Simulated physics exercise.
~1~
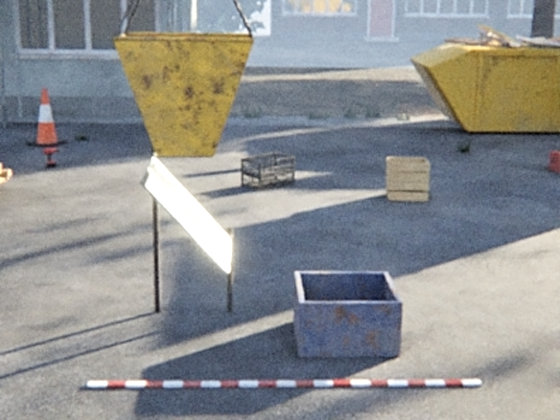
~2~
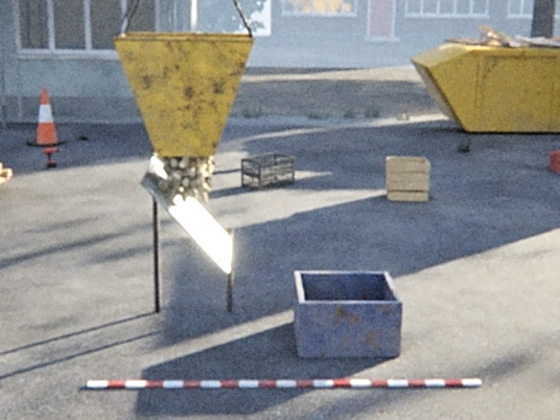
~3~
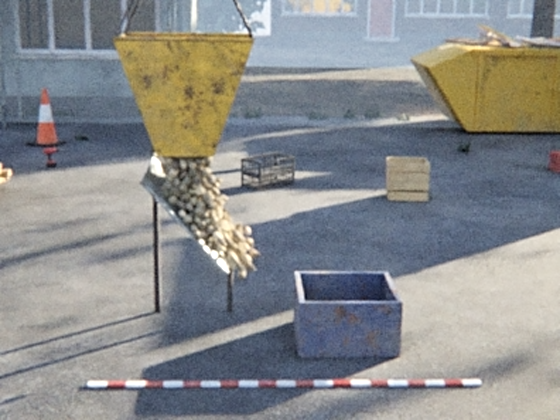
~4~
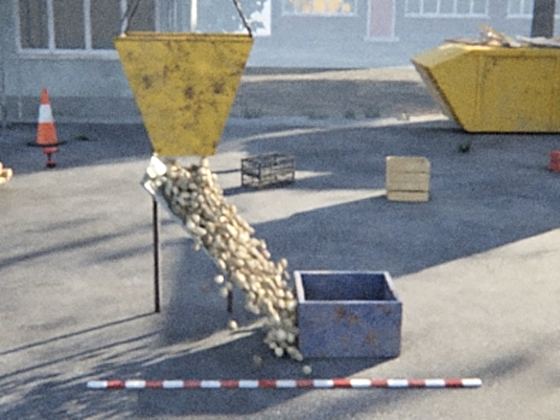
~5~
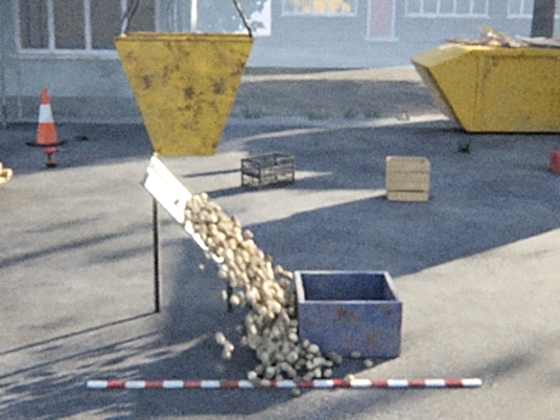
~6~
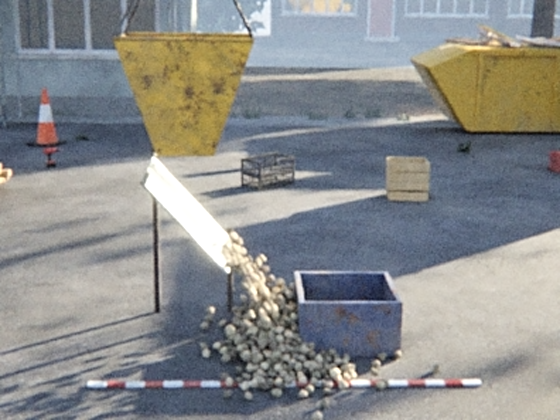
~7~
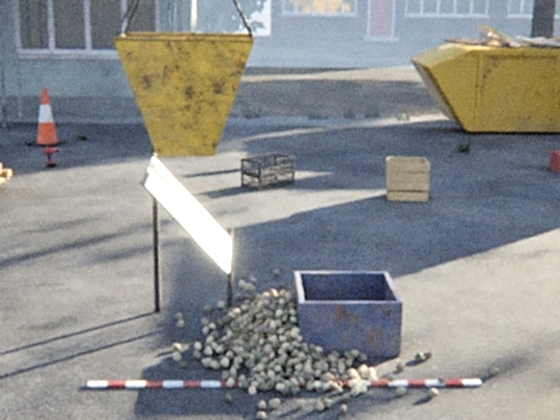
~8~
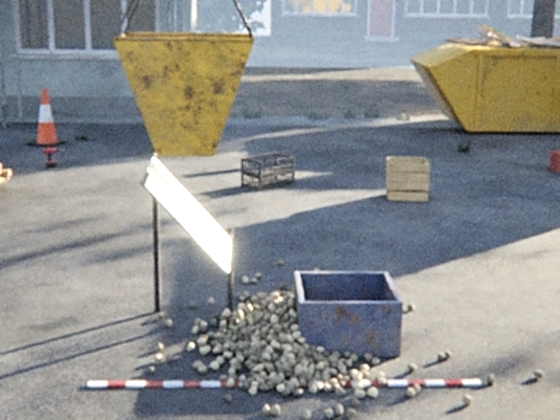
A yellow, rust-marked skip hangs still on the left above a sloping steel chute on thin legs, seen from a fixed, slightly raised view across a grey paved yard. A blue-grey open bin stands right of the chute behind a red-and-white striped staff, with an orange cone, crates and another yellow skip farther back. Pale round stones pour from the hanging skip's bottom and slide down the steel to the right. They drop short of the bin and heap against its left side. The chute empties, and stones scatter across the staff, leaving most left of the bin, some in front and right, and none seen inside.
